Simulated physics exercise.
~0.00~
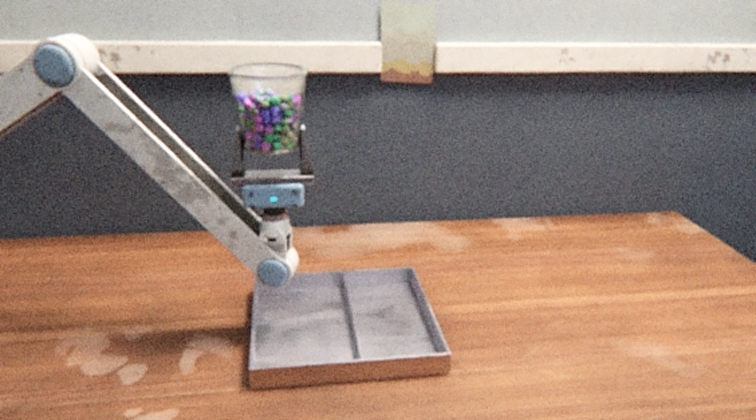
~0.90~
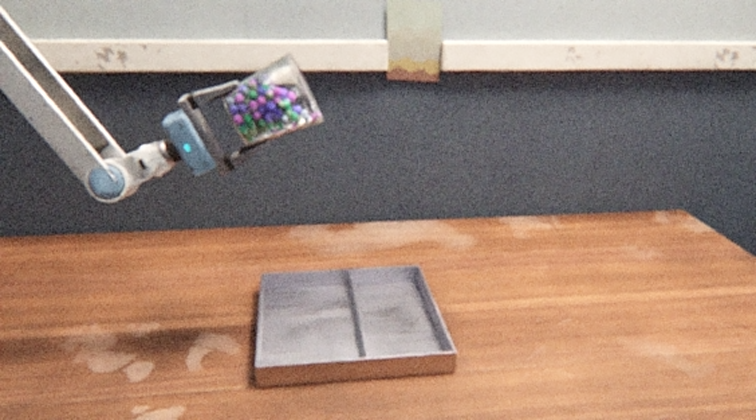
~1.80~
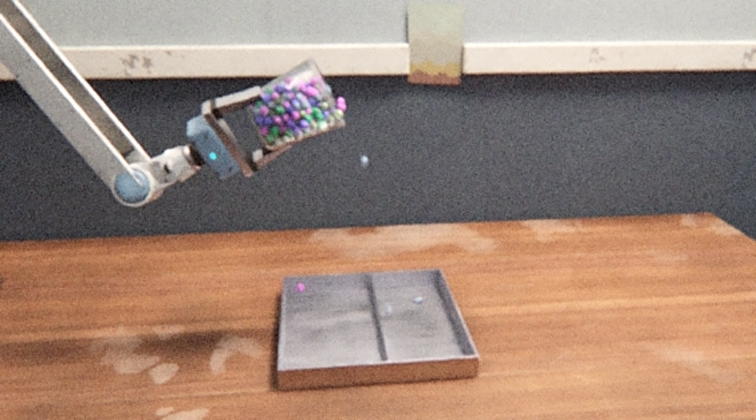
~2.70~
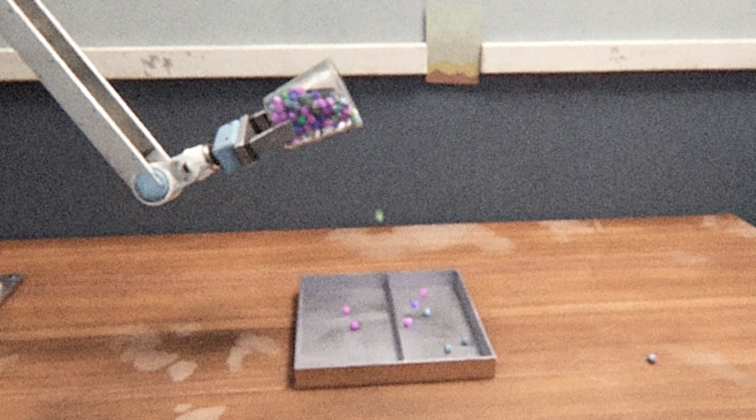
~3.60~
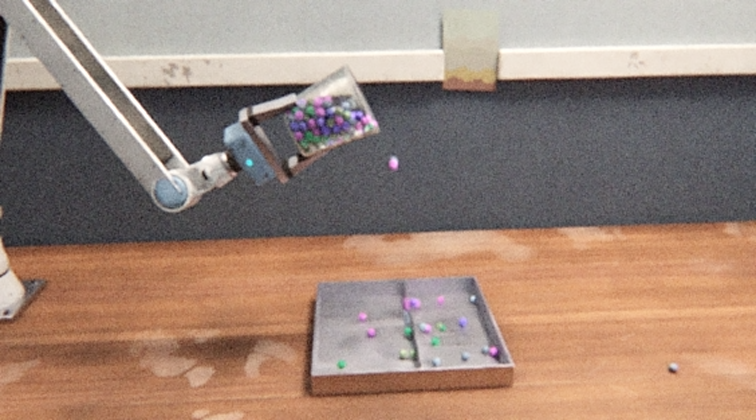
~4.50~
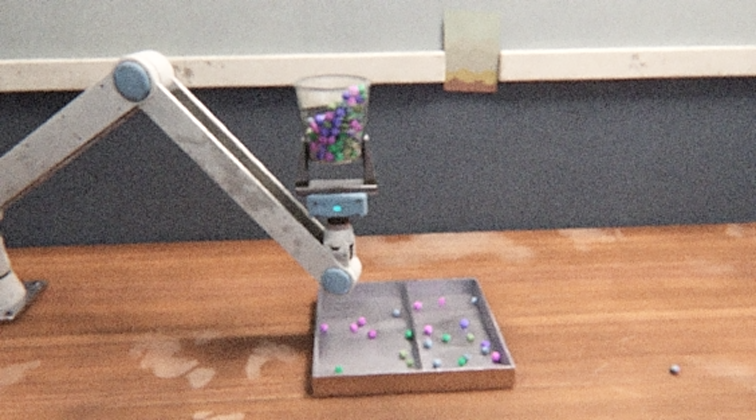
A robot arm tipped a clear cup of colorful round sweets over a divided gray tray, and a few dropped out, scattering into both parts while one landed on the wooden table, before the arm turned the still mostly full cup upright again.
